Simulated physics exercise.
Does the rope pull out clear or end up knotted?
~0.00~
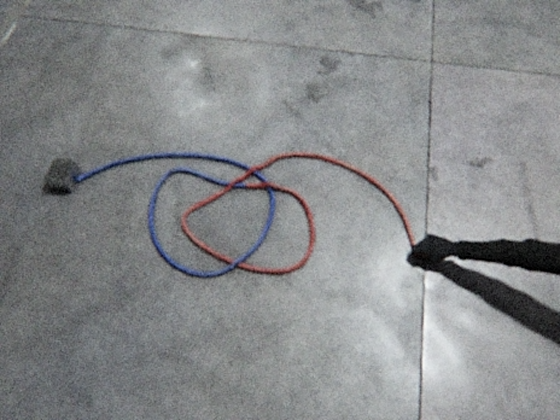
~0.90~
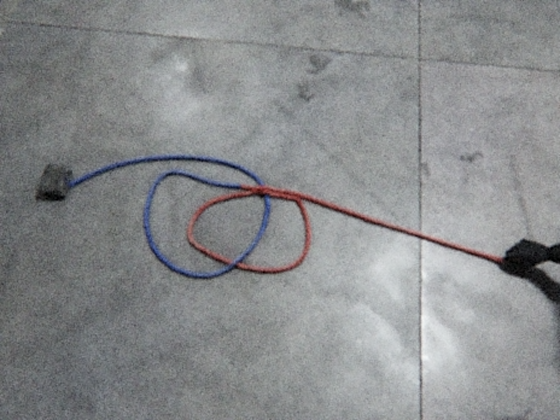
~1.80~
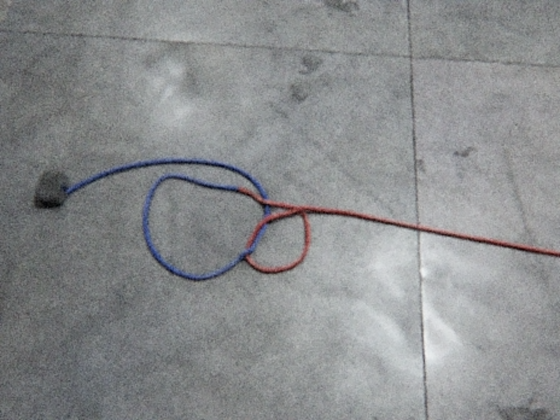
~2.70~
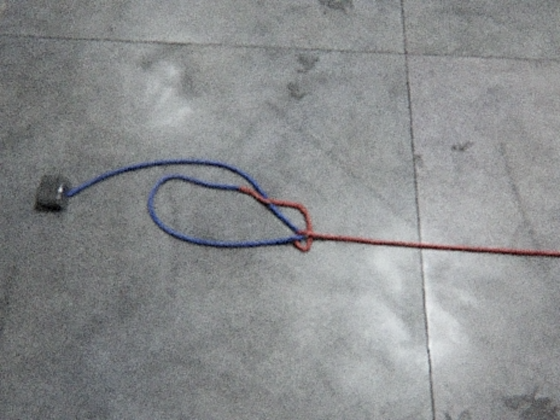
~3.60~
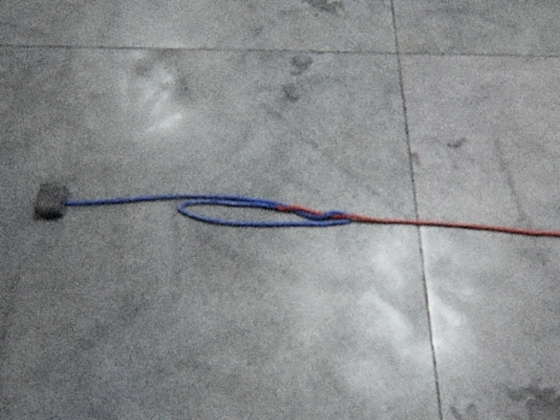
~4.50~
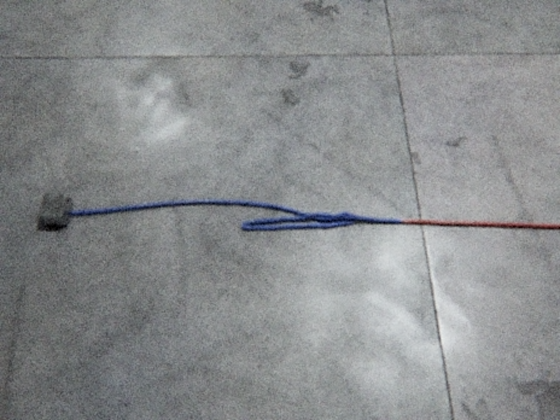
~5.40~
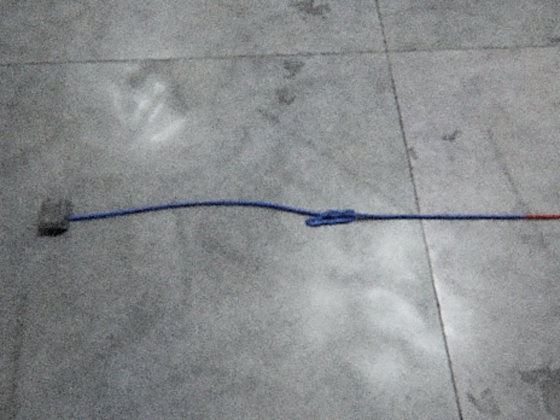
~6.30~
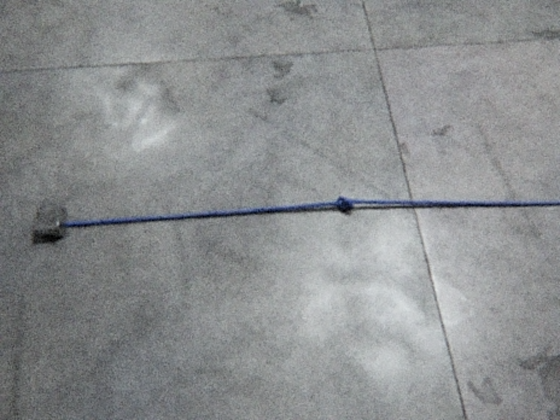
The rope ends up knotted, with its loops drawn down into a small knot in the blue part.
